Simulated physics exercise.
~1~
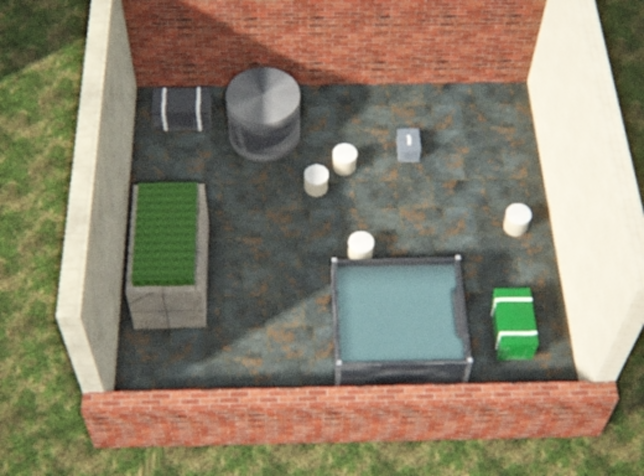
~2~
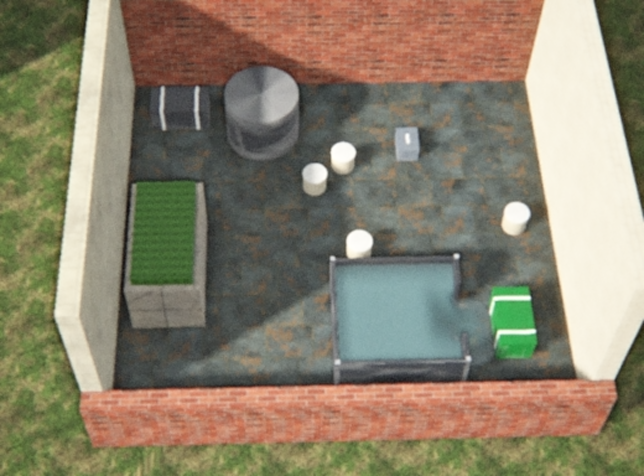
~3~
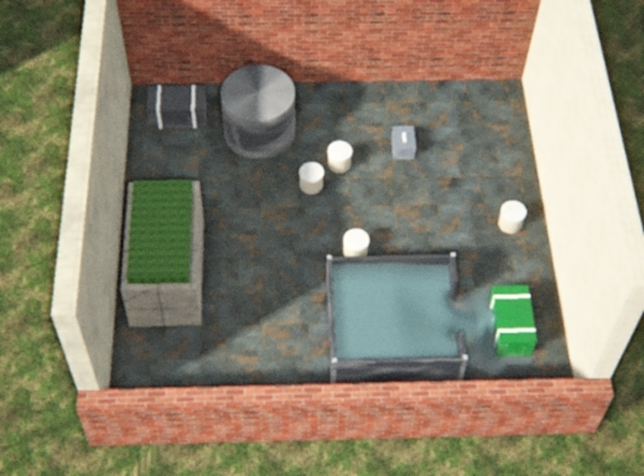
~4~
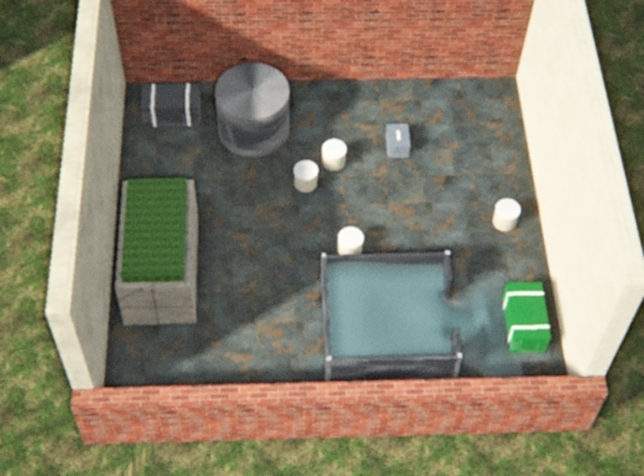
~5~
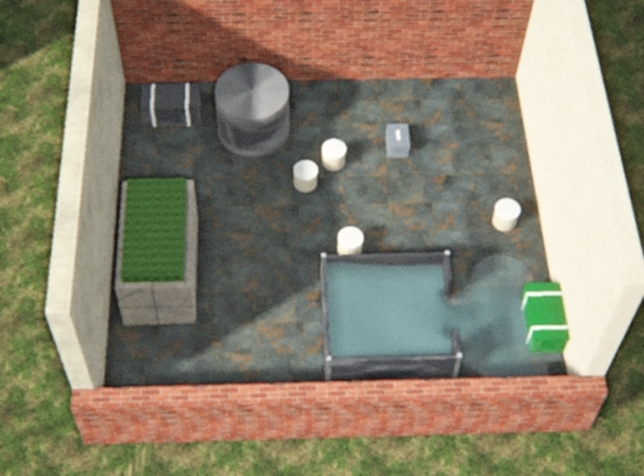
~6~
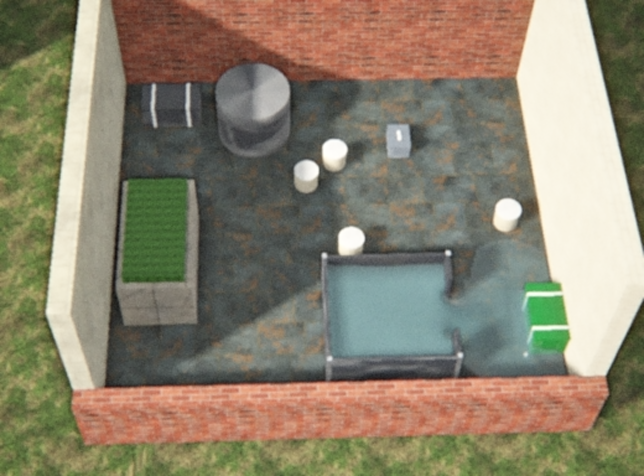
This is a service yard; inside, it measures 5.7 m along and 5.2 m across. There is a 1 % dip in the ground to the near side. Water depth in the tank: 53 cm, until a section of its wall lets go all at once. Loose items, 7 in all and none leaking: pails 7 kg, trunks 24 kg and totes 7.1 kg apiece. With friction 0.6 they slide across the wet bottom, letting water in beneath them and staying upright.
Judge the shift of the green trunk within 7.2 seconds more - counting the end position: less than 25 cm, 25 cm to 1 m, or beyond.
It will cover a great distance.
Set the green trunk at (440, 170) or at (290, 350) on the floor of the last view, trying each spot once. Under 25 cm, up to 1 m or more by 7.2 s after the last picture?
Taken in turn, it stays almost motionless and then stays almost motionless.
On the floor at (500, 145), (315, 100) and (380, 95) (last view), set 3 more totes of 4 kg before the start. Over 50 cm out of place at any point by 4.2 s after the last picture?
Spot by spot, in turn: Exceeds it, falls short, exceeds it.
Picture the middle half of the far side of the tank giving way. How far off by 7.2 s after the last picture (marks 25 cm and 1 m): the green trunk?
If that happened, the green trunk does not really move.
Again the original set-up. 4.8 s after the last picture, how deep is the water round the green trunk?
Close to 7 centimetres.
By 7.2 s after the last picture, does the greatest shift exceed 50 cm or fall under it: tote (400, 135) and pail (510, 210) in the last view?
In sequence - stayed below the line; crossed the line.
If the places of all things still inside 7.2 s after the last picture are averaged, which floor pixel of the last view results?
Mean position approx. (346, 164).
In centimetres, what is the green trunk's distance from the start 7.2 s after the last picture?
350 centimetres.
Then, 0.9 s after the last picture the green trunk is near (551, 301), 0.5 m from its start, afloat; 1 afloat.
Then, 2.8 s after the last picture the green trunk is near (509, 181), 2.0 m from its start, aground; 0 afloat.
Then, 4.8 s after the last picture the green trunk is near (475, 100), 3.4 m from its start, afloat; 1 afloat.
Then, 7.2 s after the last picture the green trunk is near (417, 91), 3.7 m from its start, aground; 0 afloat.
